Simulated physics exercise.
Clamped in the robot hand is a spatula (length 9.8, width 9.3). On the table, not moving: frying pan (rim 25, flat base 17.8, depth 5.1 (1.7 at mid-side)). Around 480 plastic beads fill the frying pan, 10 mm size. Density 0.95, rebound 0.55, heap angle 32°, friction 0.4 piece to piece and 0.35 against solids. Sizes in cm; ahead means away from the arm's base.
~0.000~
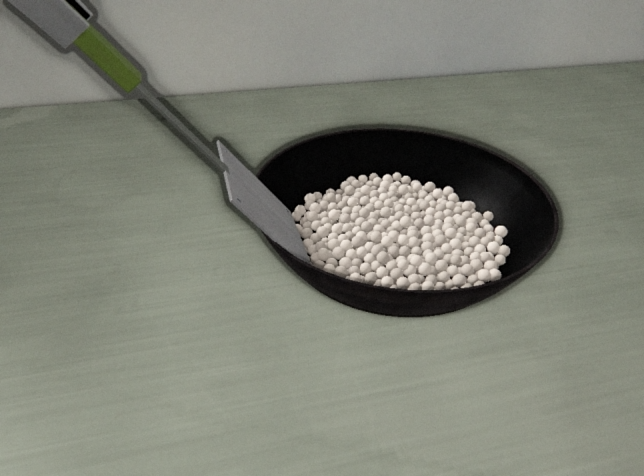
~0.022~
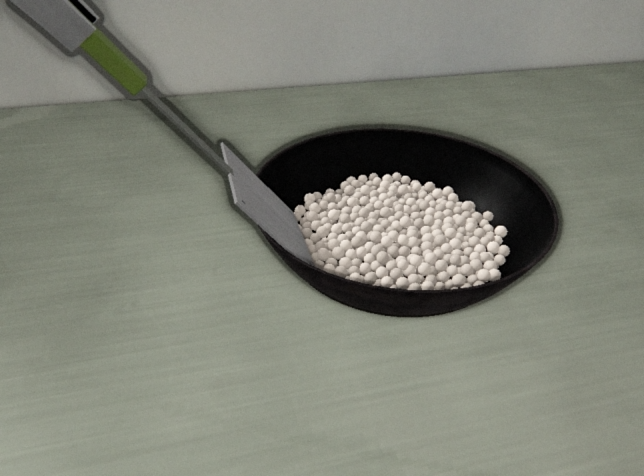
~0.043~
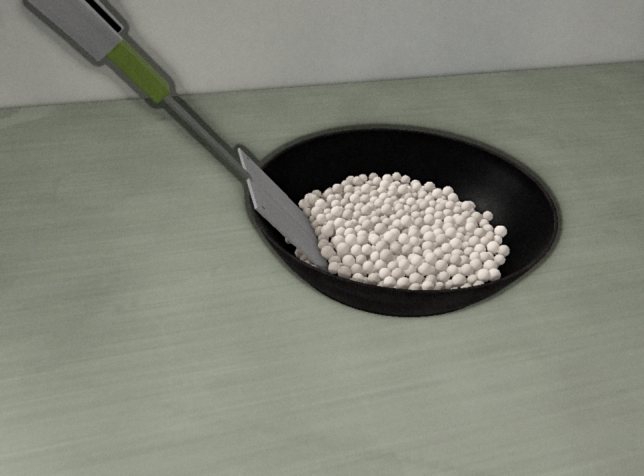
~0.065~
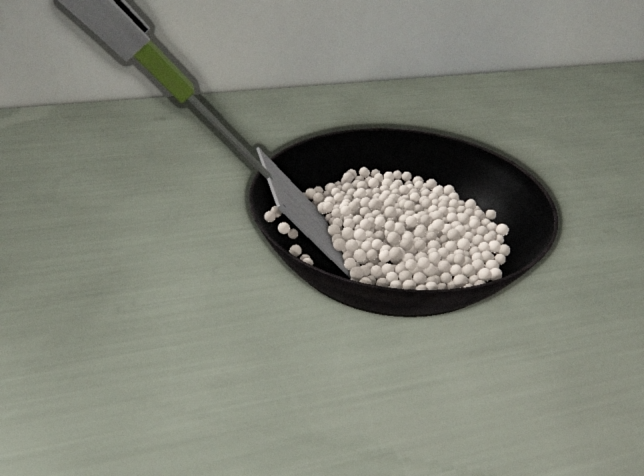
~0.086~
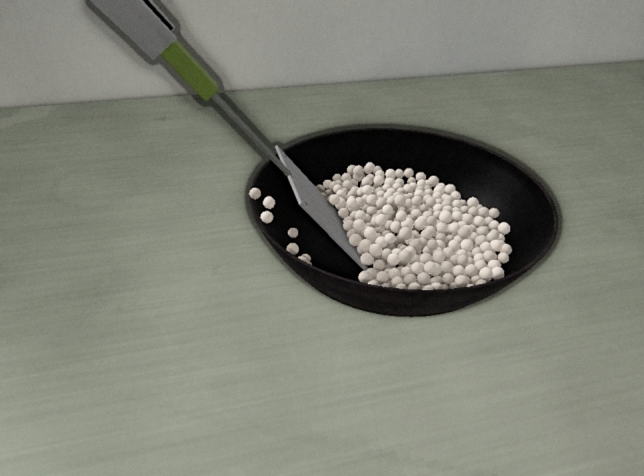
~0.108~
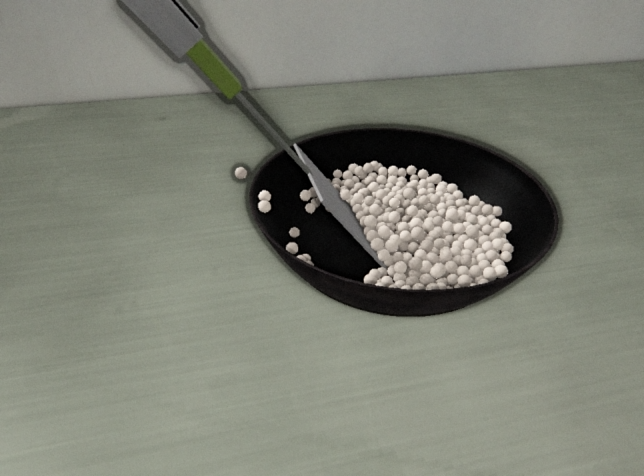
A spatula slides right through white beads in a black pan, scattering a few behind it.
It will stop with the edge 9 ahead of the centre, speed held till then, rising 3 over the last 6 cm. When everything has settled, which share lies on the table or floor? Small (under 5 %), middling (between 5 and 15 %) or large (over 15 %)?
Share on the table or floor: Large (over 15 %).
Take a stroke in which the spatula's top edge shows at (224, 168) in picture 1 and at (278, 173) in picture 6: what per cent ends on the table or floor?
About 10 per cent.
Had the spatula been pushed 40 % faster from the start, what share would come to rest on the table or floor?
Then about 25 per cent.
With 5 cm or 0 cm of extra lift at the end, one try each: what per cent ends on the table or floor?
Some 15 and 20 per cent.
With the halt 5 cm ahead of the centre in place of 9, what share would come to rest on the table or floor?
It would be near 0 per cent.
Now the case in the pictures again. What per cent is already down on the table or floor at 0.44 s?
Roughly 10 per cent.
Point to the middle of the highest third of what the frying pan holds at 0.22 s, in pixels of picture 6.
At about (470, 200).
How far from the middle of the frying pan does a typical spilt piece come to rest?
Some 28 cm.
By 0.16 s, sloping 53°, highest piece 11 above the table; 478 in the frying pan, 1 on the blade or in flight.
By 0.22 s, sloping 53°, highest piece 11 above the table; 478 in the frying pan, 1 on the blade or in flight.
By 0.44 s, sloping 53°, highest piece 16 above the table; 385 in the frying pan, 52 on the table or floor, 42 on the blade or in flight.
By 1.49 s, sloping 53°, highest piece 4 above the table; 385 in the frying pan, 94 on the table or floor.
Final count, 385 in the frying pan, 94 on the table or floor. That is 20 % on the table or floor.
